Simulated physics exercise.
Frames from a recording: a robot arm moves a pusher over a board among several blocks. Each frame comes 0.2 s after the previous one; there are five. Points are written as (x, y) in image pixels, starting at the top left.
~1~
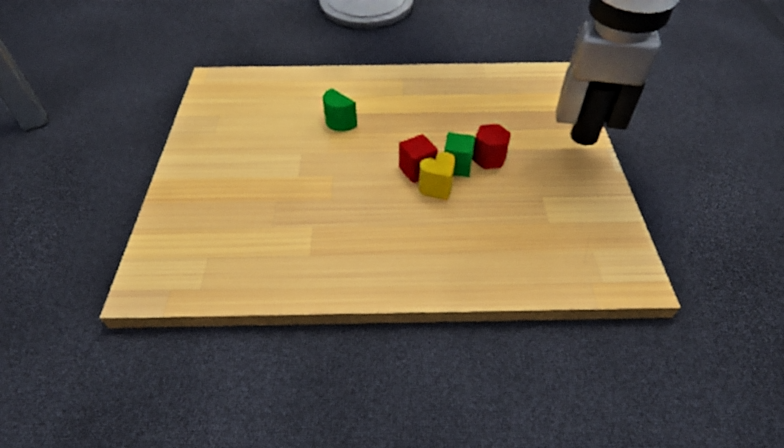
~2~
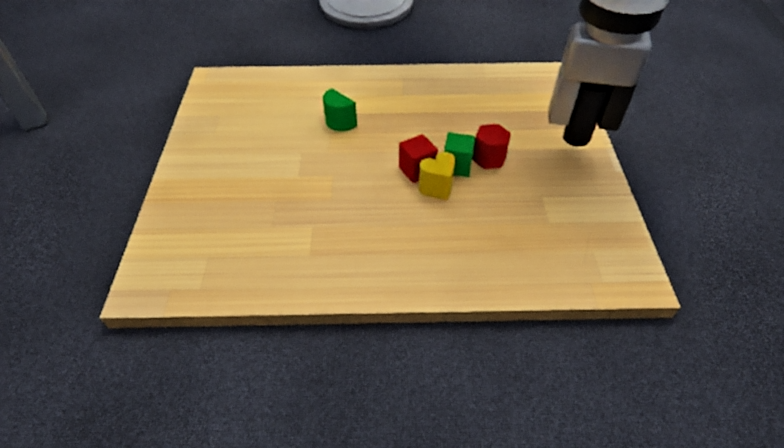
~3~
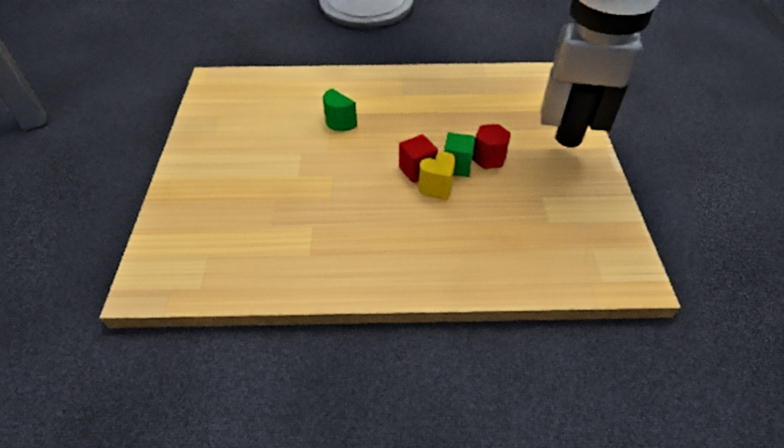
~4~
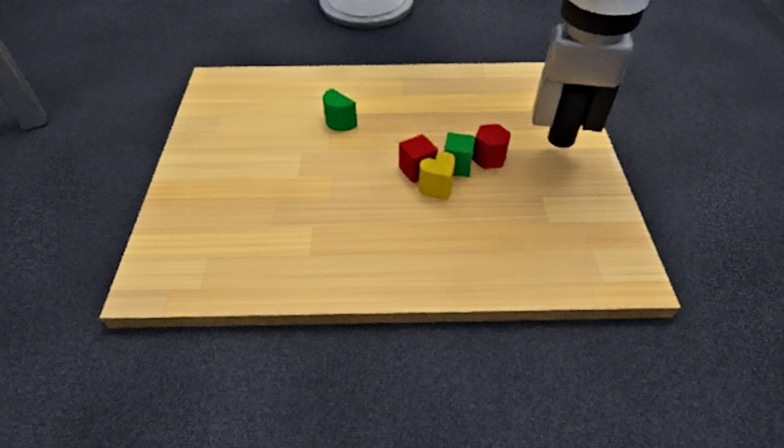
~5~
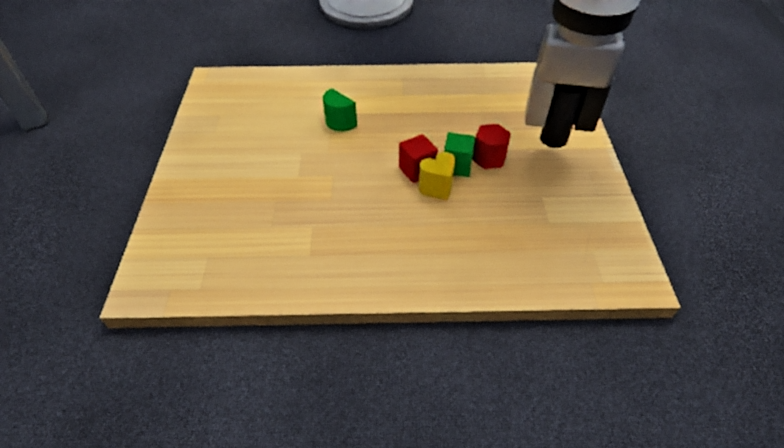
In the video, a robot arm with a dark-tipped pusher moves slightly to the left over the right side of a wooden board, while the red, green and yellow blocks on the board stay still.
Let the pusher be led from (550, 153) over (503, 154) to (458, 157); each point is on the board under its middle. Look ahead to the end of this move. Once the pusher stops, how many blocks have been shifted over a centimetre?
I predict three or more.
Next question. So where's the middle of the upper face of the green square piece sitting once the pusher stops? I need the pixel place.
Its top middle is near (404, 147).
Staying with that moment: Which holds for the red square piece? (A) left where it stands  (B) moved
Correct choice: B.
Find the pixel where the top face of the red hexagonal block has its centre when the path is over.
Its top centre is at about (429, 136).
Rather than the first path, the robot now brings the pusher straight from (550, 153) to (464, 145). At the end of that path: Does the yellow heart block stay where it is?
Yes
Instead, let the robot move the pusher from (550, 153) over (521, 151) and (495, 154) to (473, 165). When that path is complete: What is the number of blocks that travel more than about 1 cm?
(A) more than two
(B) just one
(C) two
Letter A.
On the path given first. One third of the way, pusher (521, 140); nothing pushed yet.
Two thirds of the way, pusher (489, 141); red square piece (406, 148); green square piece (434, 142), turned 40° anticlockwise; red hexagonal block (460, 133).
At the end, pusher (459, 143); red square piece (376, 154); yellow heart block still; green square piece (404, 147), turned 40° anticlockwise; red hexagonal block (429, 136).
